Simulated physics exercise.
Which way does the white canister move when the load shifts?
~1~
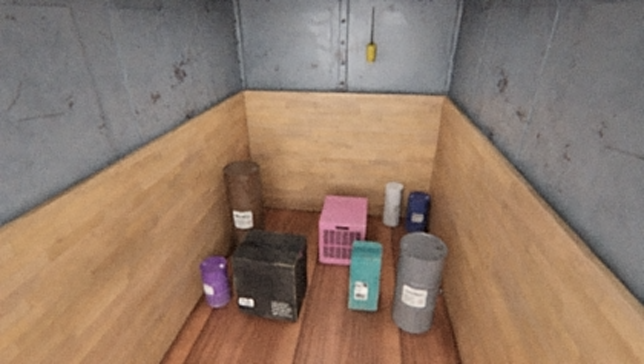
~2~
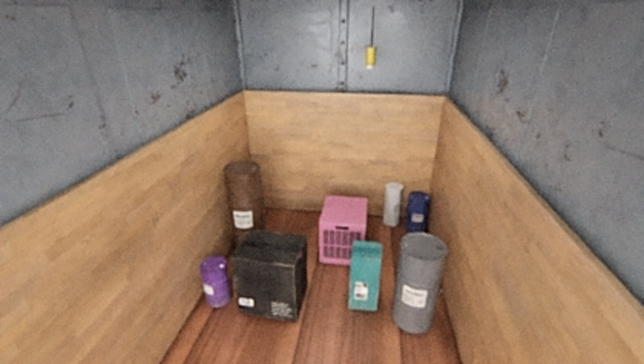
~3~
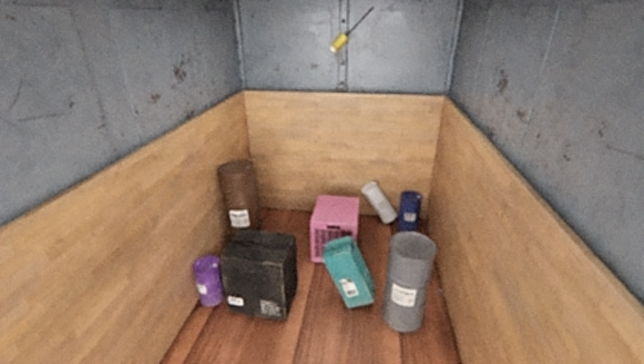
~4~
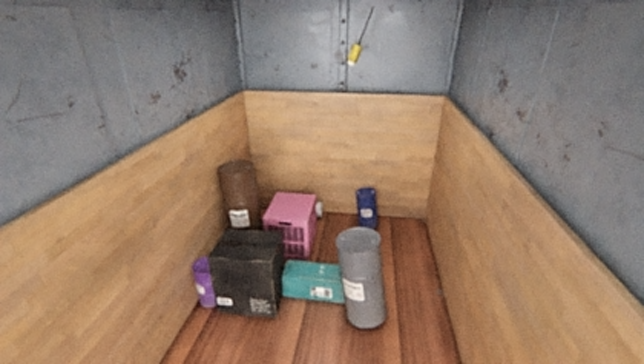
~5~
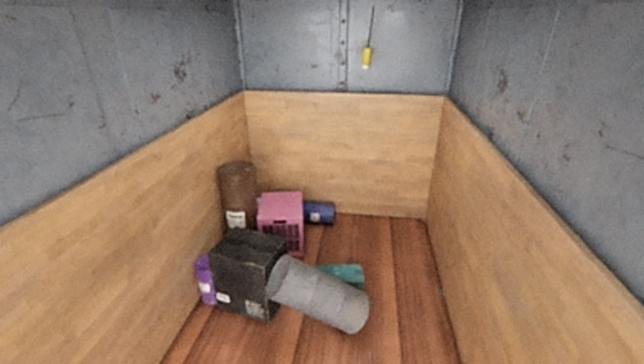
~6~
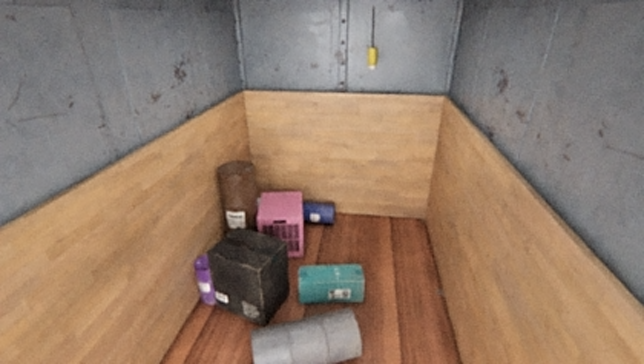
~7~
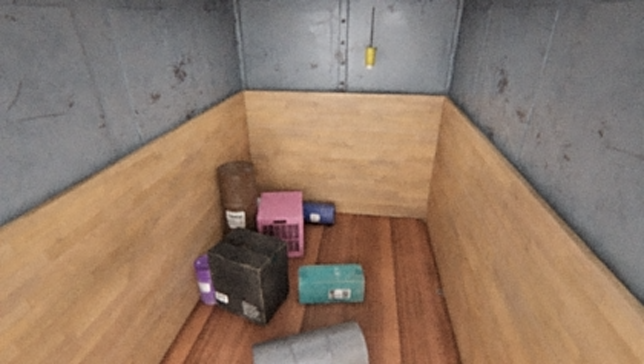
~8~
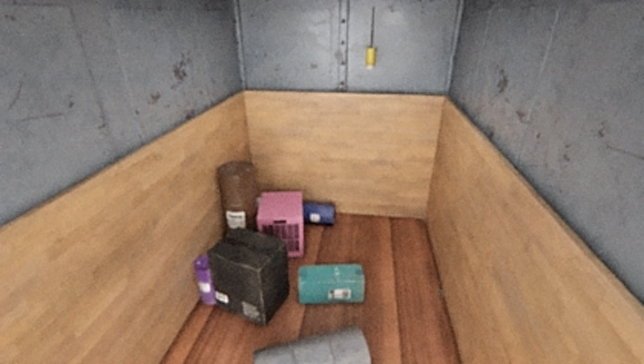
The white canister moves to the left, tipping over as it goes and ending up behind the pink chest.
The load bay of a van, with grey metal above wood-panelled walls, is seen from a still, raised viewpoint facing the cab, a yellow lamp hanging at the far end. A brown drum, black box and purple canister stand on the left, a pink chest in the middle, and a turquoise box, white canister, blue canister and grey drum towards the right. The lamp swings as the load shifts left, and the white canister and turquoise box tip over. The pink chest slides left, hiding the white canister, and the blue canister topples. The grey drum falls and rolls nearer, ending partly out of view, while the left-hand group stays upright.
